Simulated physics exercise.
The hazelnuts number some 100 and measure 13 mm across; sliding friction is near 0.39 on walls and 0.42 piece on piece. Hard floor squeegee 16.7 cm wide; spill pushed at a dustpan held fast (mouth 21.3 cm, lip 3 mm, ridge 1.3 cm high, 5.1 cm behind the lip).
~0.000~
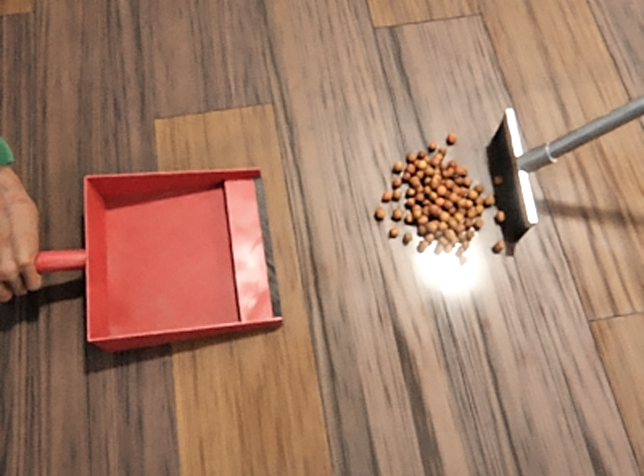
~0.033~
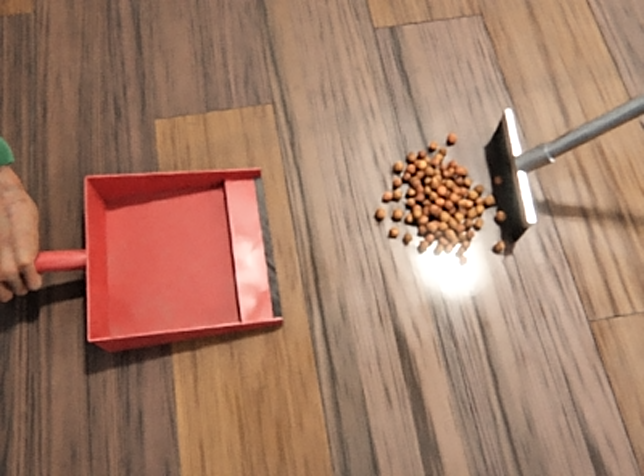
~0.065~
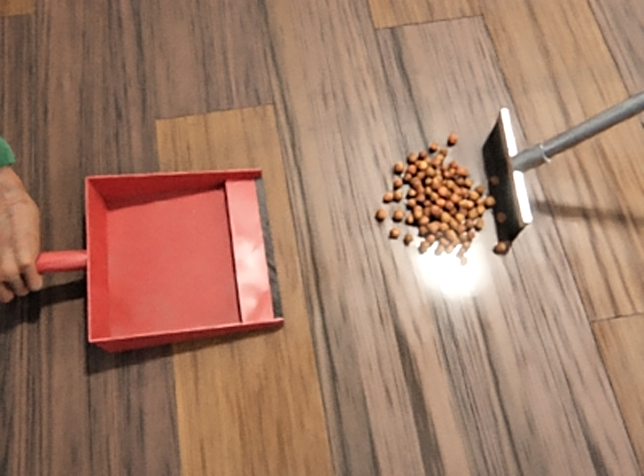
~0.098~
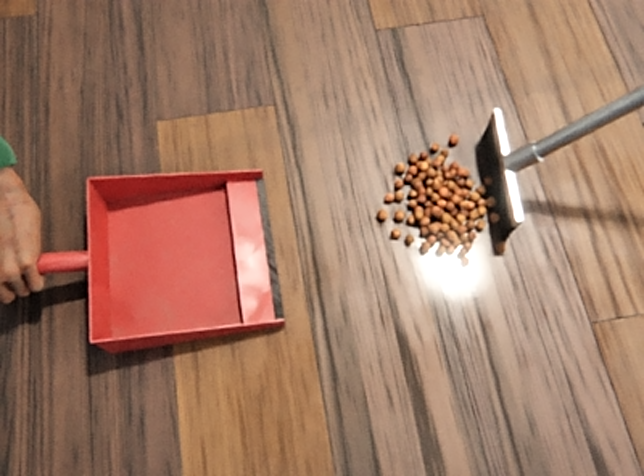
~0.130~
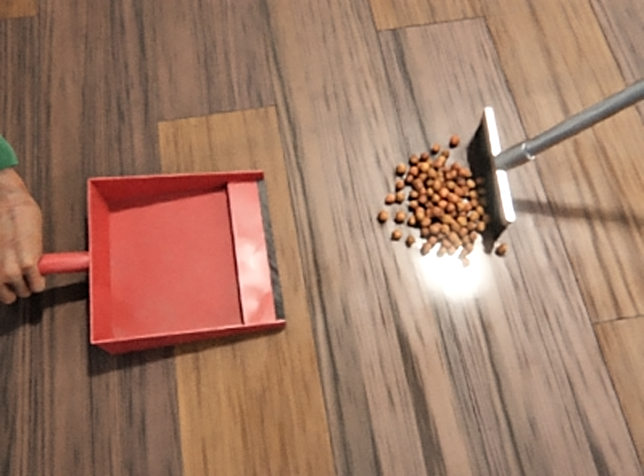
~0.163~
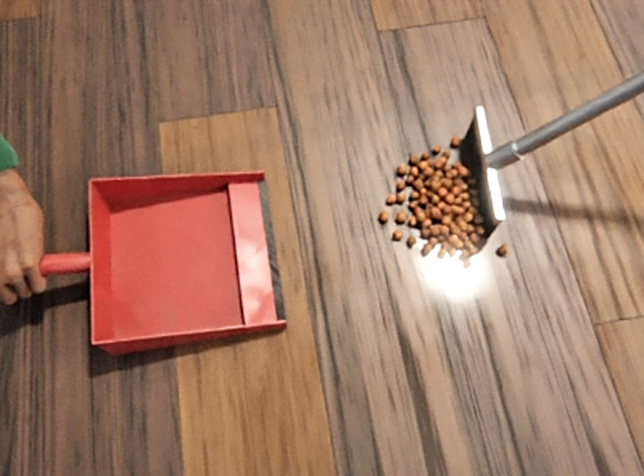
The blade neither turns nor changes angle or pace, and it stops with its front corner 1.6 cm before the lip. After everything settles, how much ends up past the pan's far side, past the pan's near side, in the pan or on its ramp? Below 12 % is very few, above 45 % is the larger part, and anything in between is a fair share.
Far side: A fair share, near side: Very few, pan: Very few.
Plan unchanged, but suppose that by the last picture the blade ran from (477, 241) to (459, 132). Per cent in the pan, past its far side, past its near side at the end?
Pan: 35, far side: 20, near side: 10.
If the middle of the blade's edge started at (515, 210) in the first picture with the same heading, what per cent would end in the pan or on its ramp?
Estimate: Near 15 %.
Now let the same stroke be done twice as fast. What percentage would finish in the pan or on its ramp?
Then roughly 10 per cent.
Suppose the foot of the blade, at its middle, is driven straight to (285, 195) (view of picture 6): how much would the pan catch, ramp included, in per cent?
About 20 %.
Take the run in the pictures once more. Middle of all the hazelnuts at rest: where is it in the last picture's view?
Centre at rest: Approx. (276, 212) px.
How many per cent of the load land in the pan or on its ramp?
Around 5 in a hundred.
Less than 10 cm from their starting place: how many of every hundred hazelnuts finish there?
That share is some 25 percent.
After 0.50 s, middle of the blade 16 cm from the lip; 0 % over the lip, far side 25 %, near side 0 %.
After 0.73 s, middle of the blade 8 cm from the lip; 0 % over the lip, far side 30 %, near side 0 %.
Then, at 1.06 s, middle of the blade 3 cm from the lip; 10 % over the lip, far side 35 %, near side 0 %.
At rest (2.0 s), far side 35 %, near side 0 %, pan 5 %, in front of the lip or behind the blade 55 %.
